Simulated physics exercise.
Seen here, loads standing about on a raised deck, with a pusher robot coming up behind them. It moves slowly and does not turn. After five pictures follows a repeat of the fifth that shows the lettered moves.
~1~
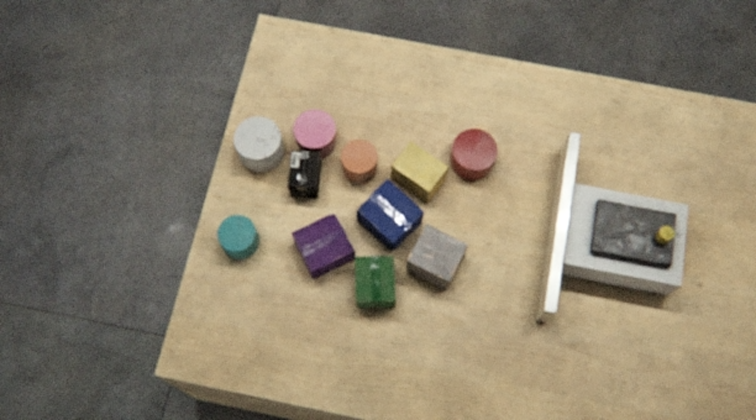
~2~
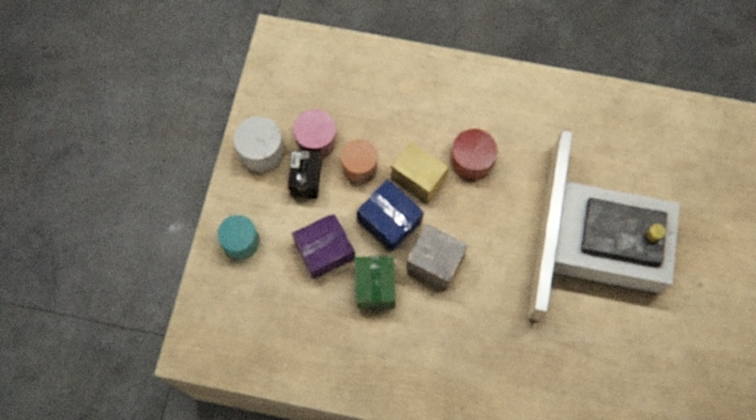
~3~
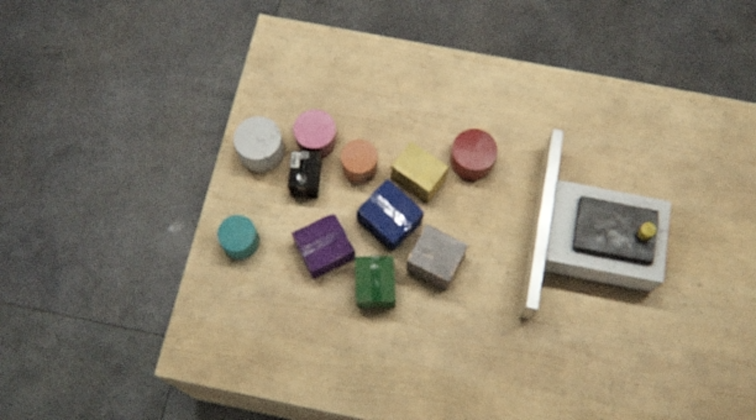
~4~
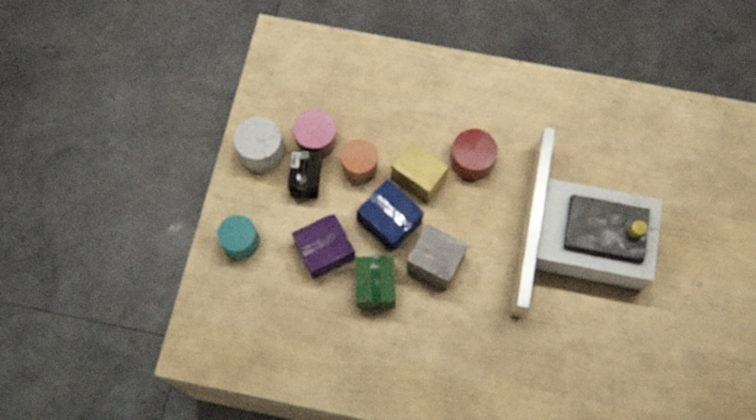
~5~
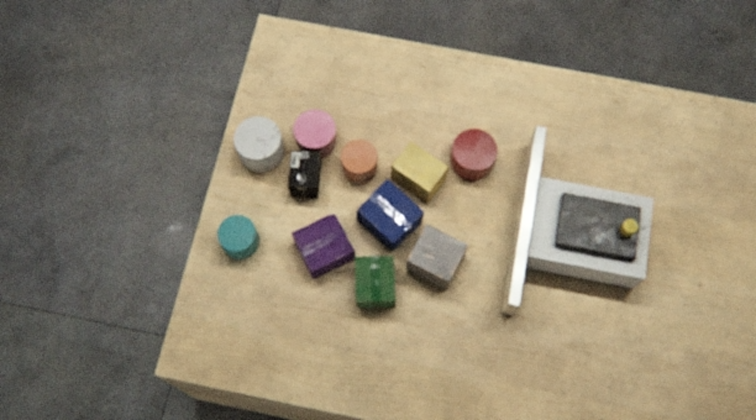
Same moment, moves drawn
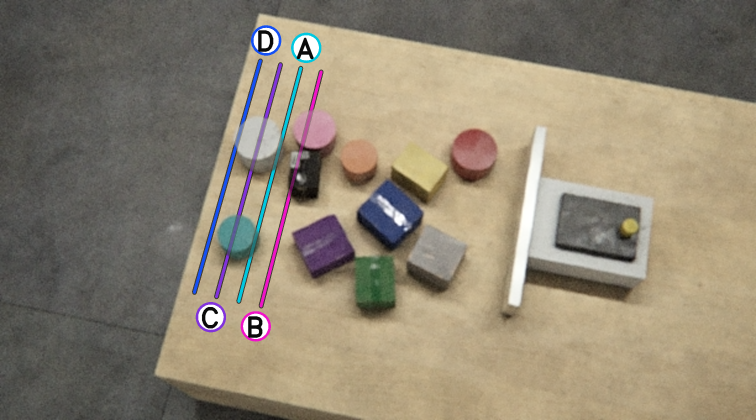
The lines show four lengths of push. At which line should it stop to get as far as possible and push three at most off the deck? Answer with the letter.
Stop at B.
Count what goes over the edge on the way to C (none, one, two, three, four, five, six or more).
In all, six or more.
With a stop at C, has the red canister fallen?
No.
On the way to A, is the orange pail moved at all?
By then, yes.
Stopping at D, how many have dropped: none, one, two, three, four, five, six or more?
By then, six or more.
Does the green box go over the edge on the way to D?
No.
On the marked copy, A at (271, 179); B at (293, 183); C at (250, 175); D at (229, 171).
Taking B. A third of the way, robot (506, 208); red canister (426, 137); green box (359, 285).
Two thirds of the way, robot (420, 192); turquoise canister (228, 235); pink pail (291, 115).
When it is over, robot (355, 179); white canister over the edge; turquoise canister over the edge; two fallen.
As for the rest, A drops six; C drops six; D drops ten.
